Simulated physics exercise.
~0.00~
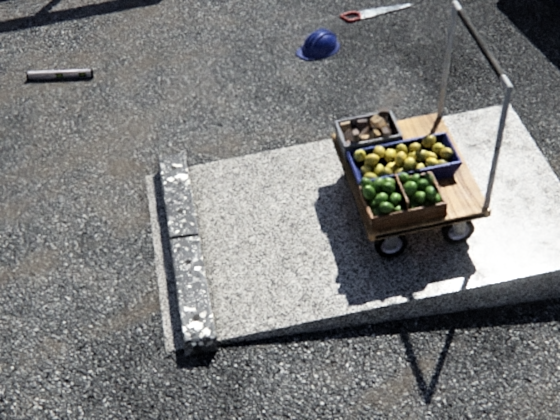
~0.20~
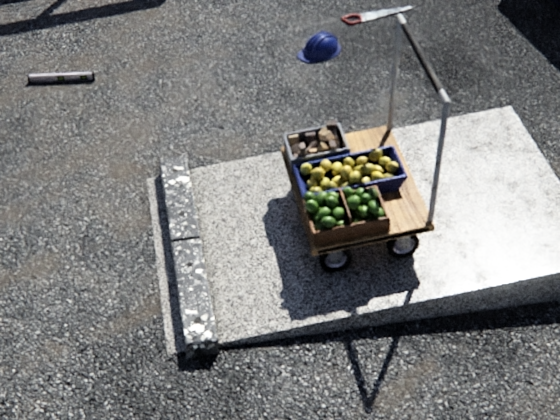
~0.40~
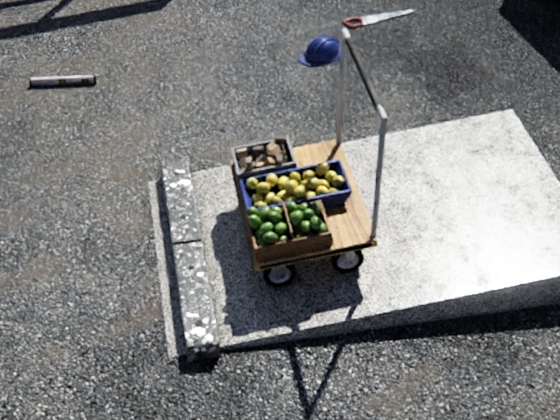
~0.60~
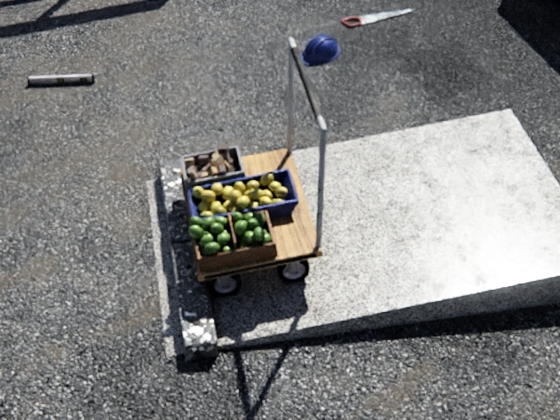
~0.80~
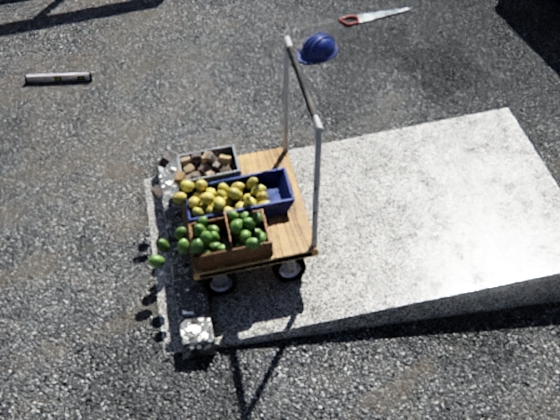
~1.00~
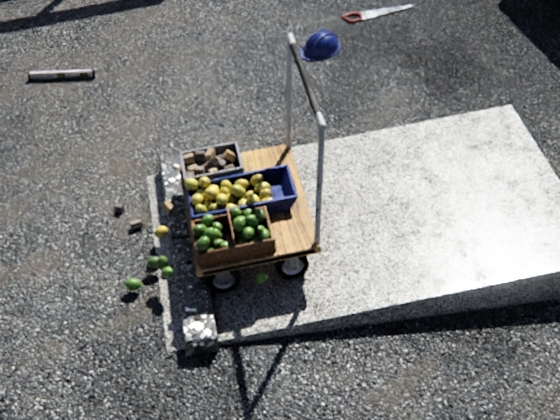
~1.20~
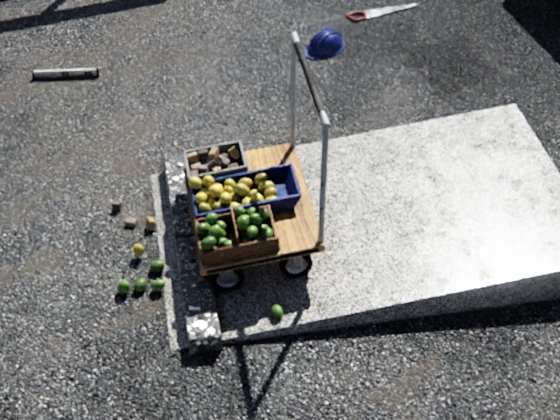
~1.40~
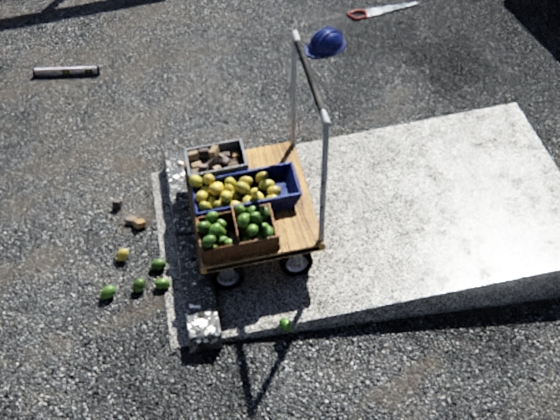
The clip shows a trolley carrying crates of limes, lemons and small brown pieces rolling left down a ramp and stopping at a raised edge, where some of the load spills over the front and scatters on the ground, while most stays in the crates.
